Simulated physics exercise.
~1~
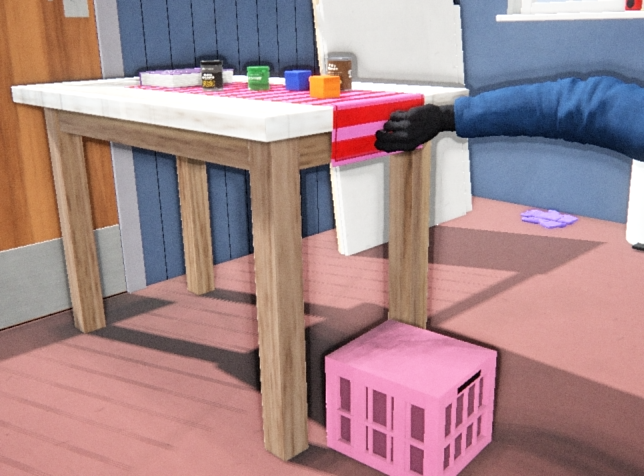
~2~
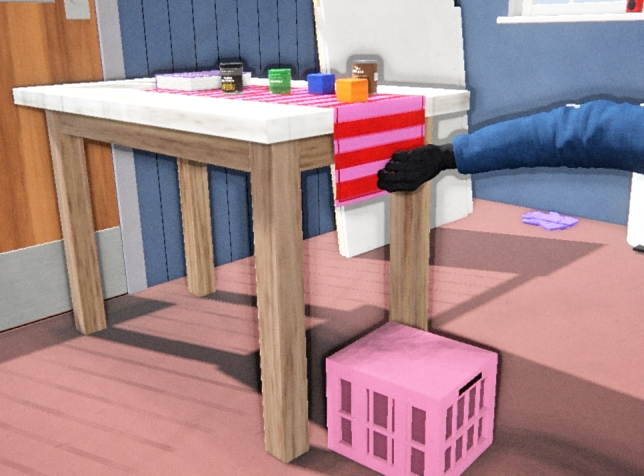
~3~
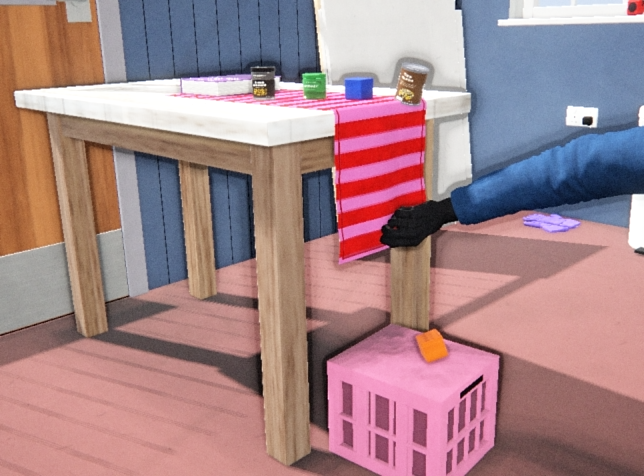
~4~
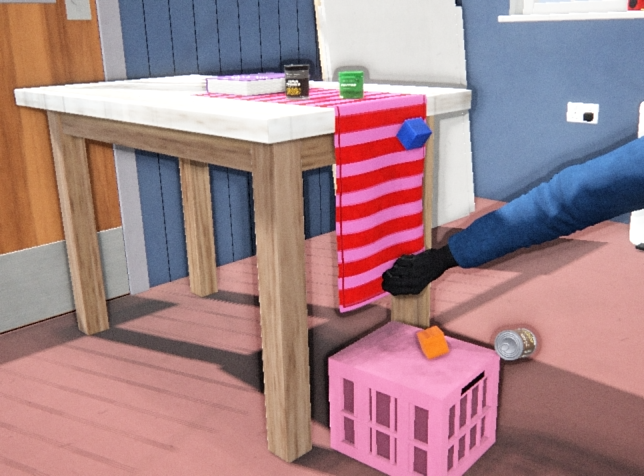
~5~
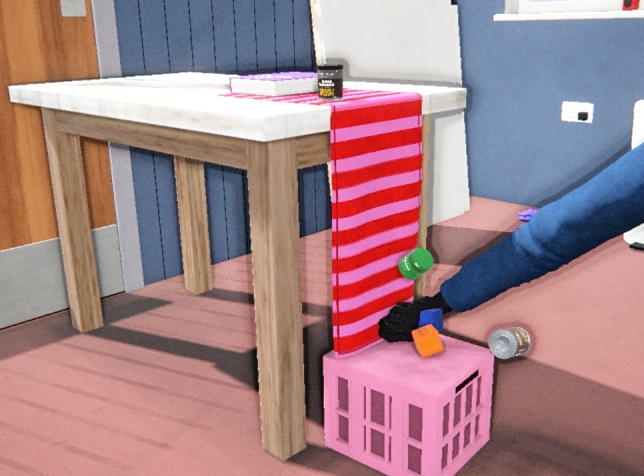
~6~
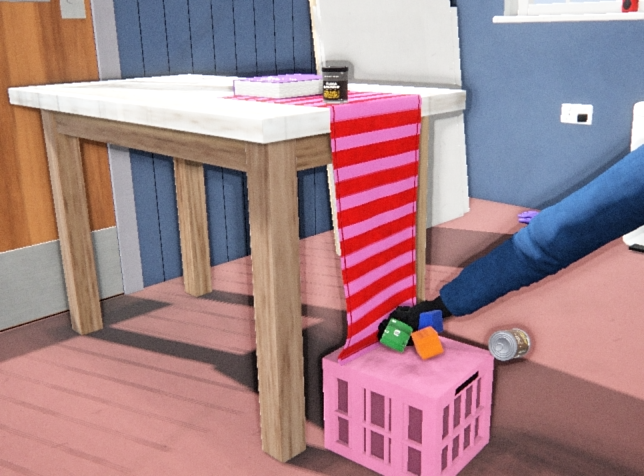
Gloved hand pulling a striped cloth down off a table, spilling two cubes, a can and a green pot, black can staying on.
